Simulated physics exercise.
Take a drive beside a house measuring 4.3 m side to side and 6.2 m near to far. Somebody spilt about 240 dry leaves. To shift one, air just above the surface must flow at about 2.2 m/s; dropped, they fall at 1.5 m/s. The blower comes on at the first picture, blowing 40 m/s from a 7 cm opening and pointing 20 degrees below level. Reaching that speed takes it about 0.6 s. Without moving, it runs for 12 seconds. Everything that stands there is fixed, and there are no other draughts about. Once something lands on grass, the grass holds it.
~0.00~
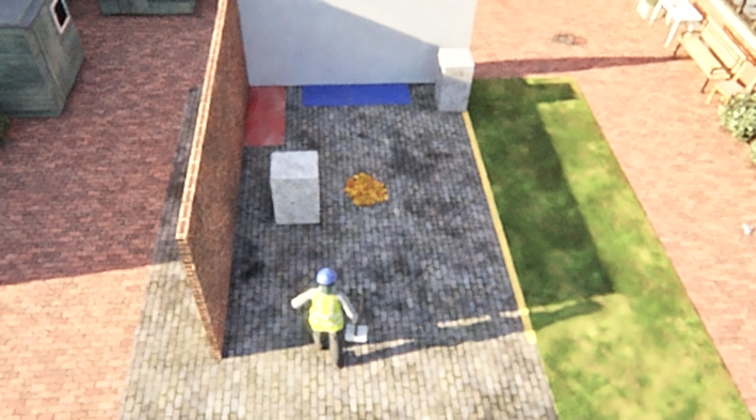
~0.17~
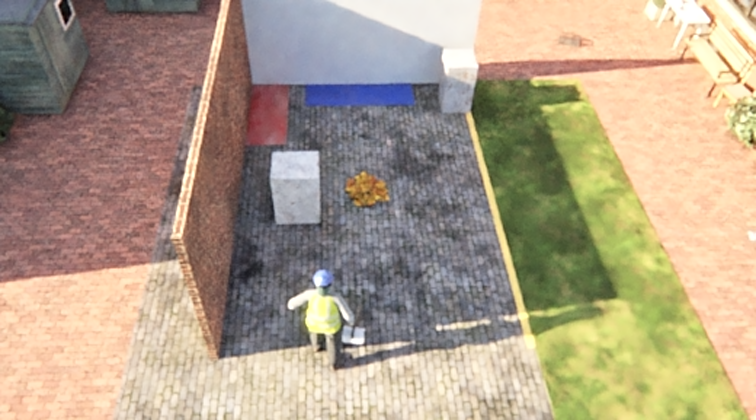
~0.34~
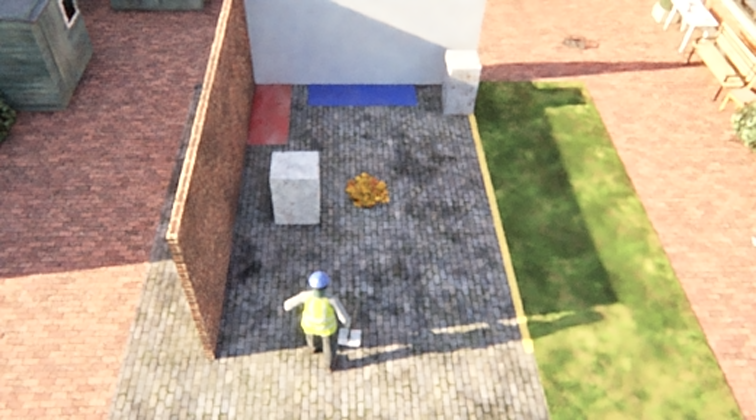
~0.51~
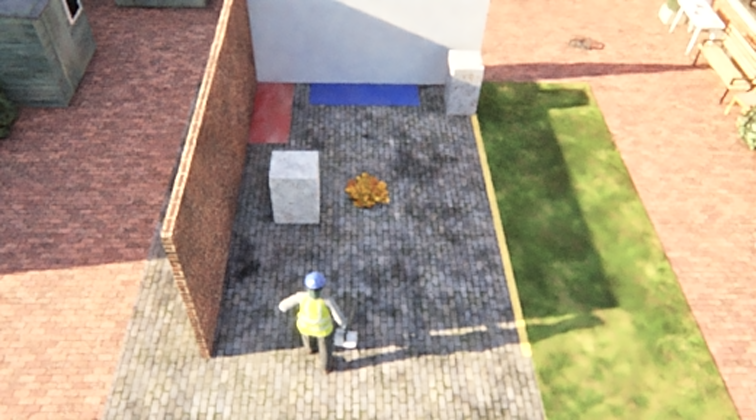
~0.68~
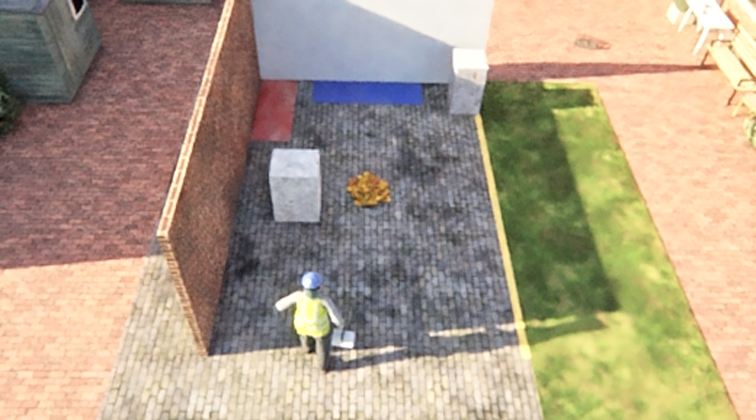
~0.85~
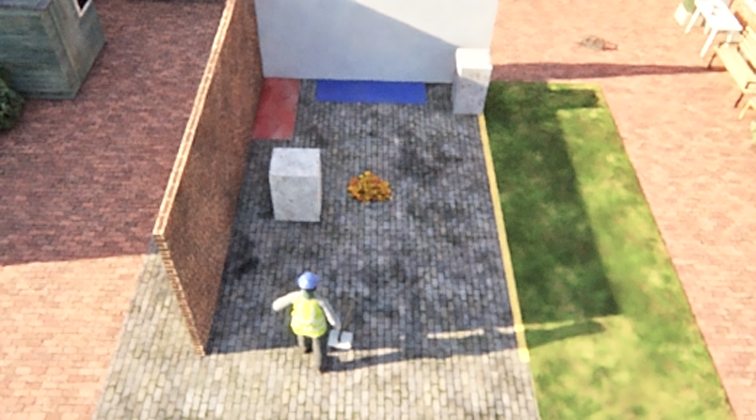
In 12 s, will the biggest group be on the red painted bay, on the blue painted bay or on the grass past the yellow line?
The biggest group is at the blue one.
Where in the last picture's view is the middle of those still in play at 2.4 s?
Around (379, 118).
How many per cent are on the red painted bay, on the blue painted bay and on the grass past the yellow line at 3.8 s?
Roughly 0 % red, 30 % blue and 0 % yellow.
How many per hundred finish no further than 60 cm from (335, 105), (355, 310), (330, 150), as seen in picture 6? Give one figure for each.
Estimates in listed order: 30 %; 0 %; 0 %.
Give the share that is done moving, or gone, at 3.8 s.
The share is about 10 %.
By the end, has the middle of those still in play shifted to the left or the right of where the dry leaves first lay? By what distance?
Net drift goes to the right side, close to 0.2 m.
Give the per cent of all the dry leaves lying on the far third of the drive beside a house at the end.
About 100 percent.
After 2.4 s, 0 % are on the grass past the yellow line, 0 % on the red painted bay and 2 % on the blue painted bay; the middle of those still in play is near (379, 118); 0 % have settled or left.
After 3.8 s, 0 % are on the grass past the yellow line, 0 % on the red painted bay and 33 % on the blue painted bay; the middle of those still in play is near (379, 106); 10 % have settled or left.
After 6.6 s, 0 % are on the grass past the yellow line, 0 % on the red painted bay and 45 % on the blue painted bay; the middle of those still in play is near (383, 104); 25 % have settled or left.
After 12.0 s, at the end, 0 % are on the grass past the yellow line, 0 % on the red painted bay and 55 % on the blue painted bay; the middle of those still in play is near (381, 100).
